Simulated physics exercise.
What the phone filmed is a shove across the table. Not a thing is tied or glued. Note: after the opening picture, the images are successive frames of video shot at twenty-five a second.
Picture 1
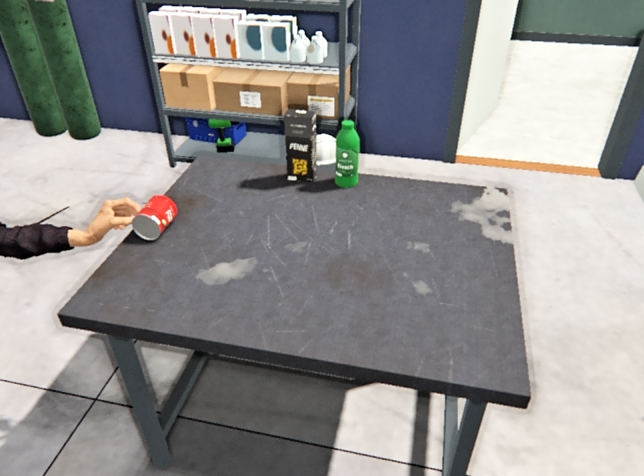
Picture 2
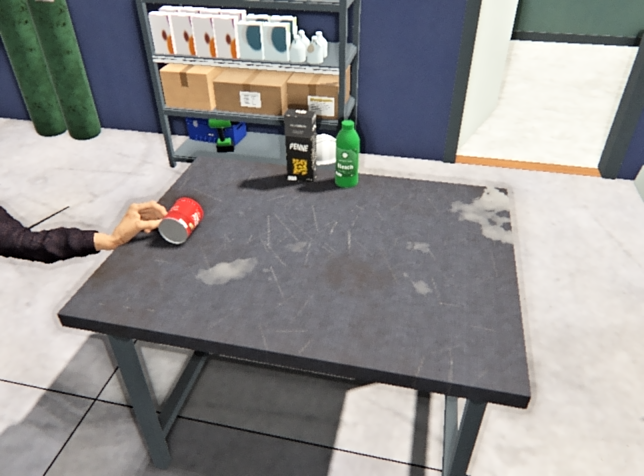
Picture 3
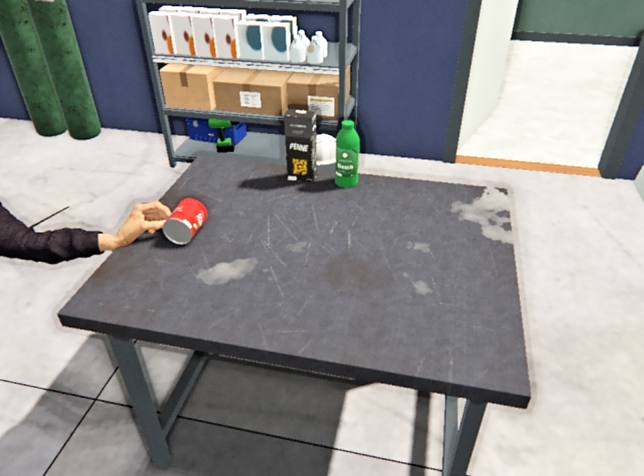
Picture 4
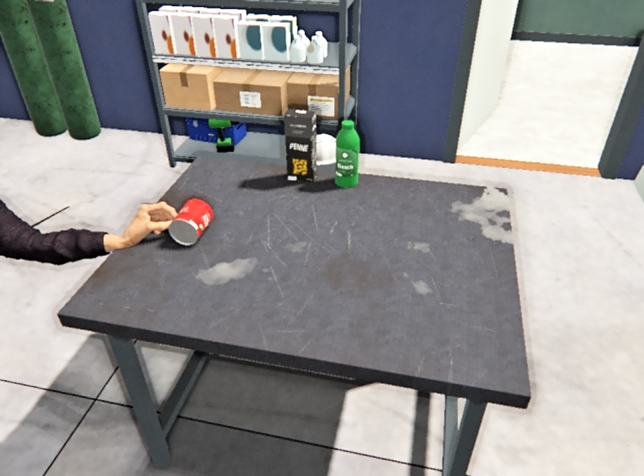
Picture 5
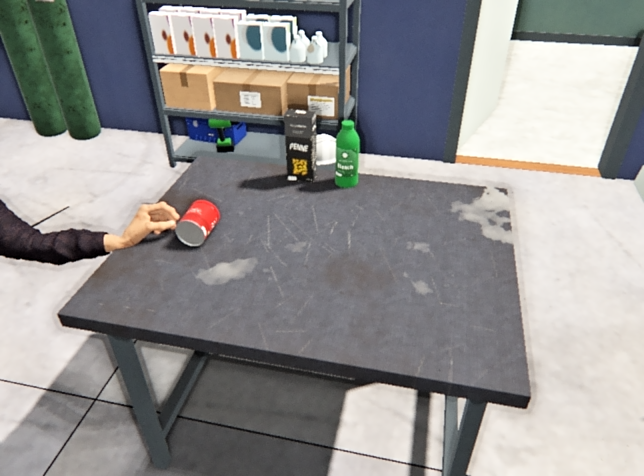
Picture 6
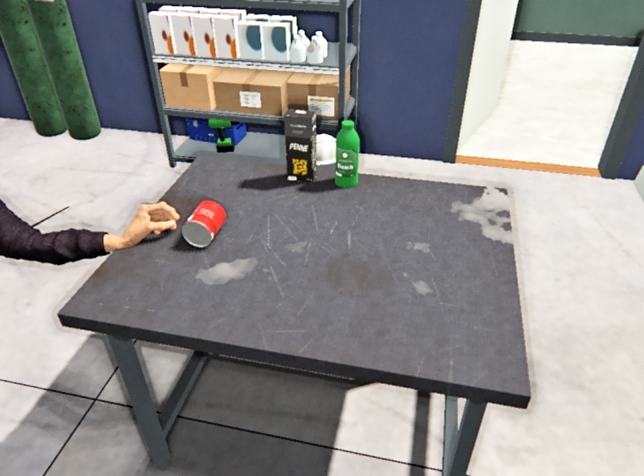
In this clip, a hand at the left edge of a dark, worn table pushes a red tin lying on its side, and the tin rolls a short way right, slightly away from the fingers, while a green bottle stays still.
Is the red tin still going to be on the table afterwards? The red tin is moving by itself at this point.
Yes, does not come off.
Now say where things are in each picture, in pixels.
In the first picture, under the hand; red tin (155, 218).
In the second picture, under the hand; red tin (181, 221).
In the third picture, under the hand; red tin (185, 222).
In the fourth picture, red tin (191, 222).
In the fifth picture, red tin (198, 223) moved a little.
In the sixth picture, red tin (204, 224) moved a little.
Then, 0.20 s later than the last frame, red tin moved about its own width near (235, 228).
Then, 0.50 s later than the last frame, red tin moved well along near (273, 233).
Then, 0.90 s later than the last frame, red tin moved well along near (310, 238).
When it is over, moved from the start, red tin. End places, in pixels of the last picture, red tin near (331, 241).
